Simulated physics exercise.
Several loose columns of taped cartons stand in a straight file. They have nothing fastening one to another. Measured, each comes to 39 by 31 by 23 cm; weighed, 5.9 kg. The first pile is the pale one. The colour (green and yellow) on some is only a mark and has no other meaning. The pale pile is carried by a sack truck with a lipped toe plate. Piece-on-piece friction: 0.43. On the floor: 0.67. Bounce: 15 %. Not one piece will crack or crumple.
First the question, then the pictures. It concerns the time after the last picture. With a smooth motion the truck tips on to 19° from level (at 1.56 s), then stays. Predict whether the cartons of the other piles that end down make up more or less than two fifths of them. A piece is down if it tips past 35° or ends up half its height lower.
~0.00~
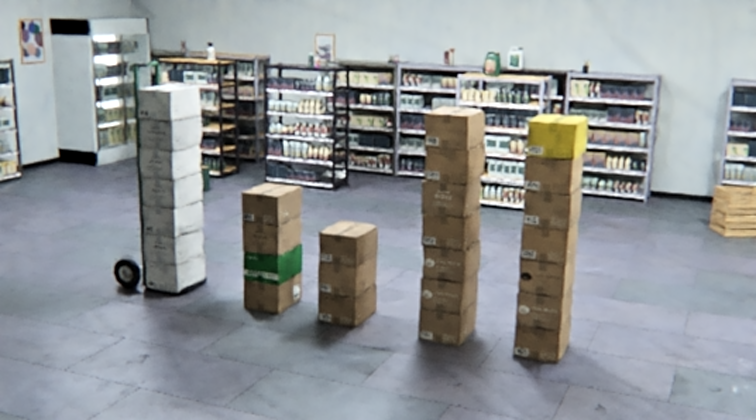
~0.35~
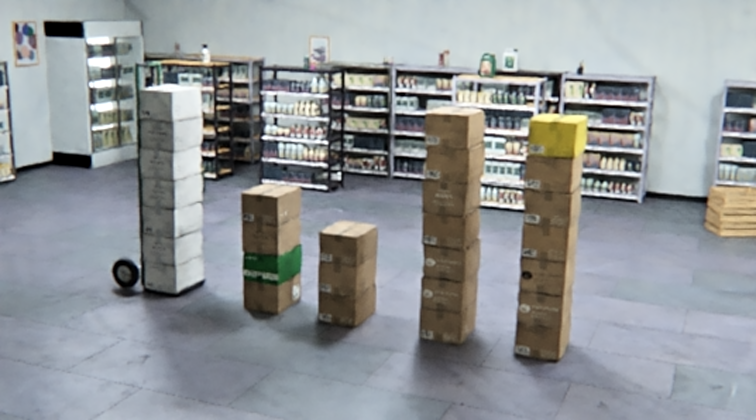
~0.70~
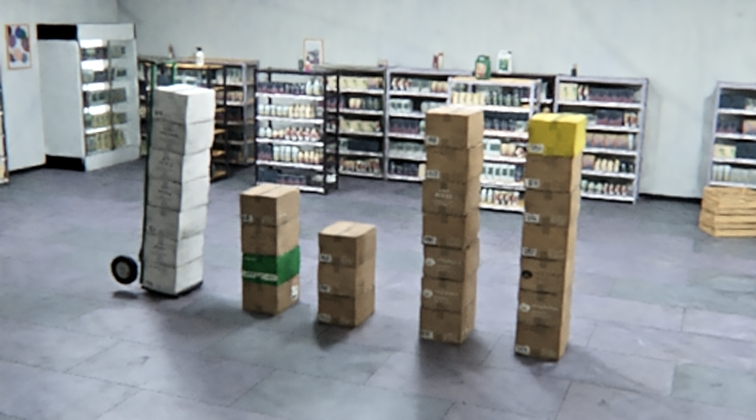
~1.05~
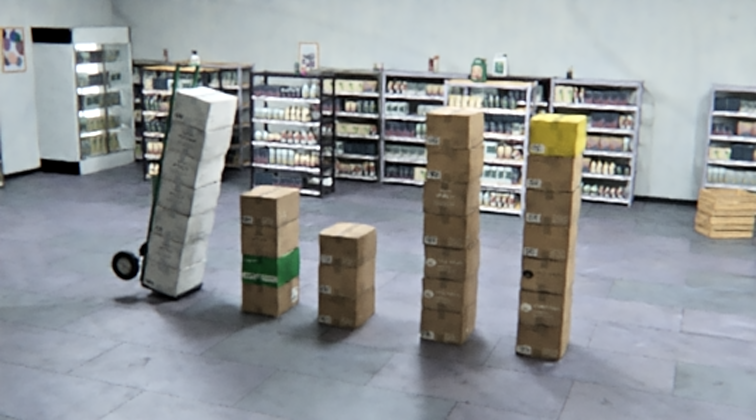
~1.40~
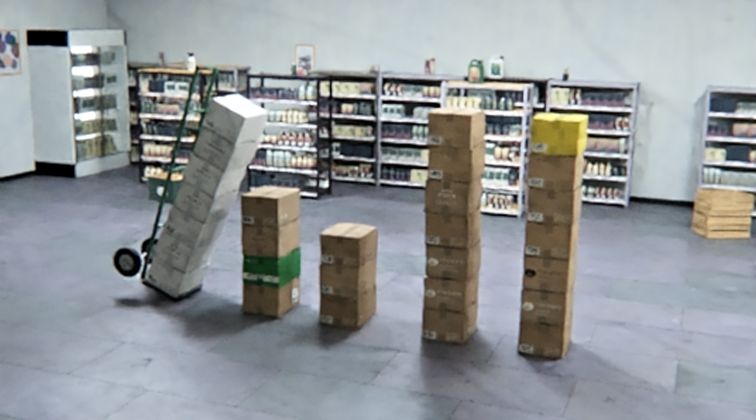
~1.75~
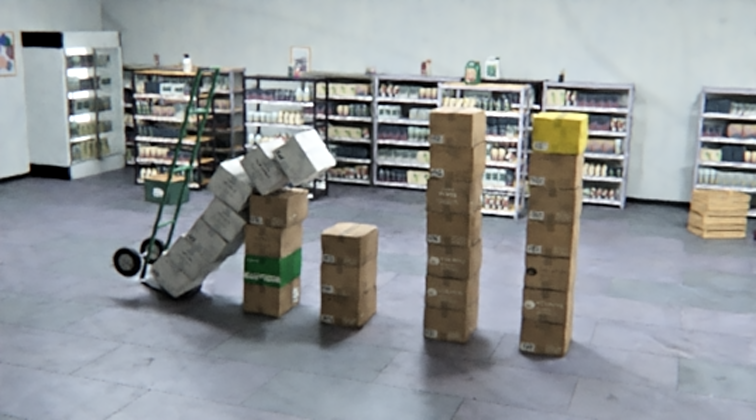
Less.
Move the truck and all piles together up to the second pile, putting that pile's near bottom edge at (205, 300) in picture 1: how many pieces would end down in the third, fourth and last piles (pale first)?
Pile by pile, third 1, fourth 0, last 0.
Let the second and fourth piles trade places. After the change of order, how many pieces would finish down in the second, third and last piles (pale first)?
Down tally in the new order: Second = 7, third = 2, last = 7.
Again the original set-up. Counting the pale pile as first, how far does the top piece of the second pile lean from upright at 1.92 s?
Tilt: Near 0 degrees.
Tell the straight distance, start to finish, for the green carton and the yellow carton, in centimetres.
Distances: Green 30, yellow 0 (cm).
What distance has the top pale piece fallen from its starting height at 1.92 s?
70 cm.
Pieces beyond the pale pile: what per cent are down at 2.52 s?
At that instant, 0 percent.
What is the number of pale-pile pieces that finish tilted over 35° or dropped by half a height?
In total, 7 of the pale pieces.
After 1.92 s, 7 of the pale pile down; none of the 21 other cartons down, 4 disturbed; green carton 5° from how it stood.
After 2.18 s, 7 of the pale pile down; none of the 21 other cartons down, 5 disturbed; green carton 13° from how it stood.
After 2.52 s, 7 of the pale pile down; none of the 21 other cartons down, 10 disturbed; green carton 27° from how it stood.
In the end (3.5 s), 7 of the pale pile down; none of the 21 other cartons down, 8 disturbed; green carton 28° from how it stood; yellow carton unmoved. That is 0 per cent. From the last view, middles, green carton near (302, 269), yellow carton near (560, 133).
